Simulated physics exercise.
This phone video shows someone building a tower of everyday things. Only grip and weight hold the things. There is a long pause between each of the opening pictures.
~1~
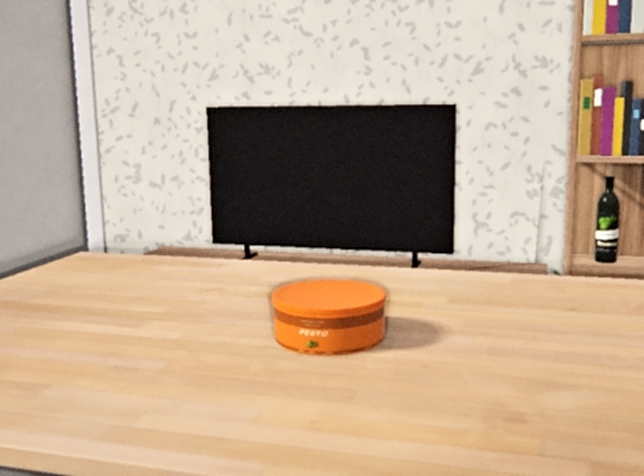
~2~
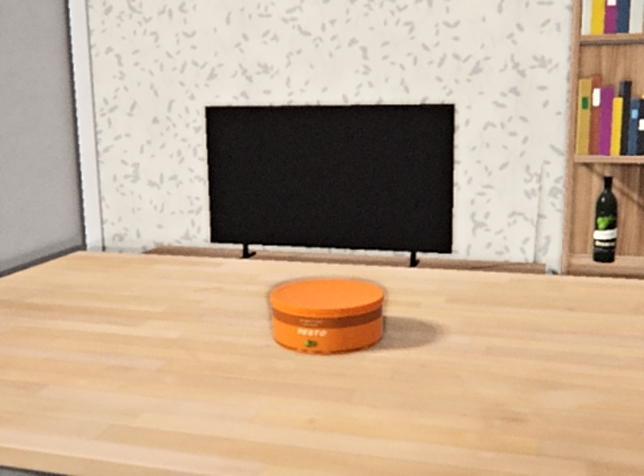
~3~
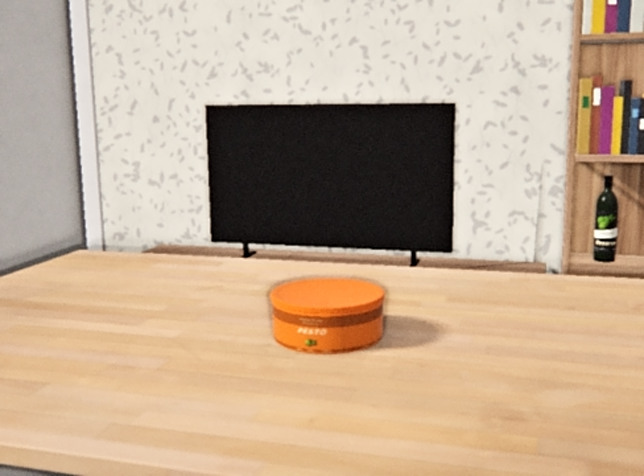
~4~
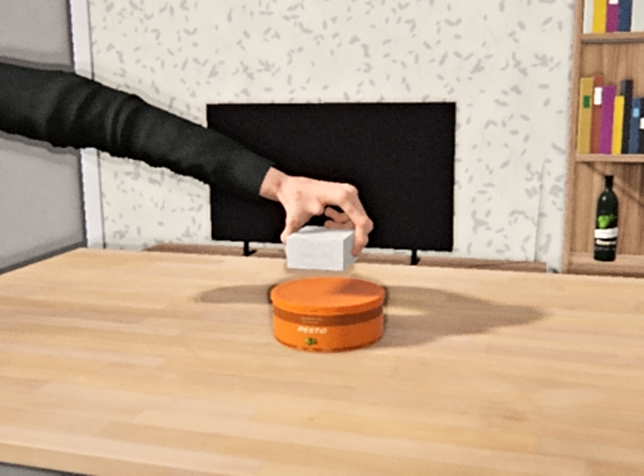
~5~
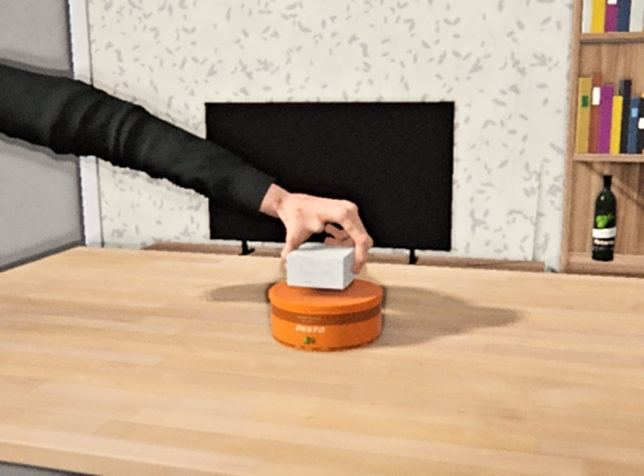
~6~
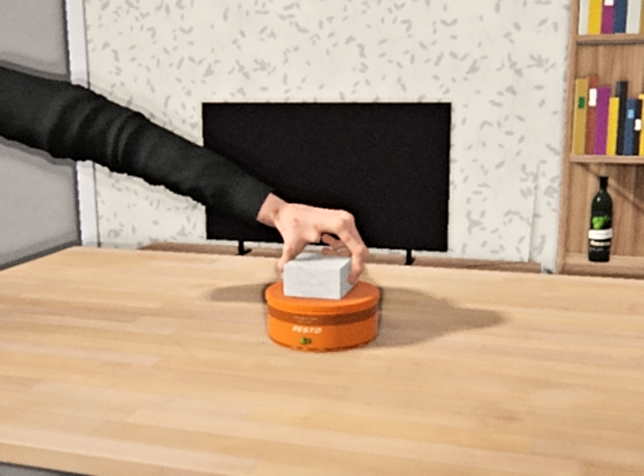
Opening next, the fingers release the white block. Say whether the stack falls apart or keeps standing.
The pile will stay secure.
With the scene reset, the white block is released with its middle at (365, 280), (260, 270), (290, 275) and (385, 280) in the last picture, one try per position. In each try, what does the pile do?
Stays standing; collapses; stays standing; collapses.
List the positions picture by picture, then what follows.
In the first frame, the last thing is not in view yet; orange tub (329, 316).
In the second frame, the last thing is not in view yet; orange tub (328, 315).
In the third frame, the last thing is not in view yet; orange tub (328, 314).
The fourth frame shows still above its spot; white block (324, 248); orange tub (328, 313).
The fifth frame shows still above its spot; white block (325, 265); orange tub (326, 312).
The sixth frame shows in place under the hand; white block (321, 275); orange tub (323, 313).
Then, 0.20 s on from there, no change.
Then, 0.60 s on from there, white block resting near (321, 276).
In the end, both unmoved. At the end, from the last picture's camera, white block near (321, 276). The pile stays up.
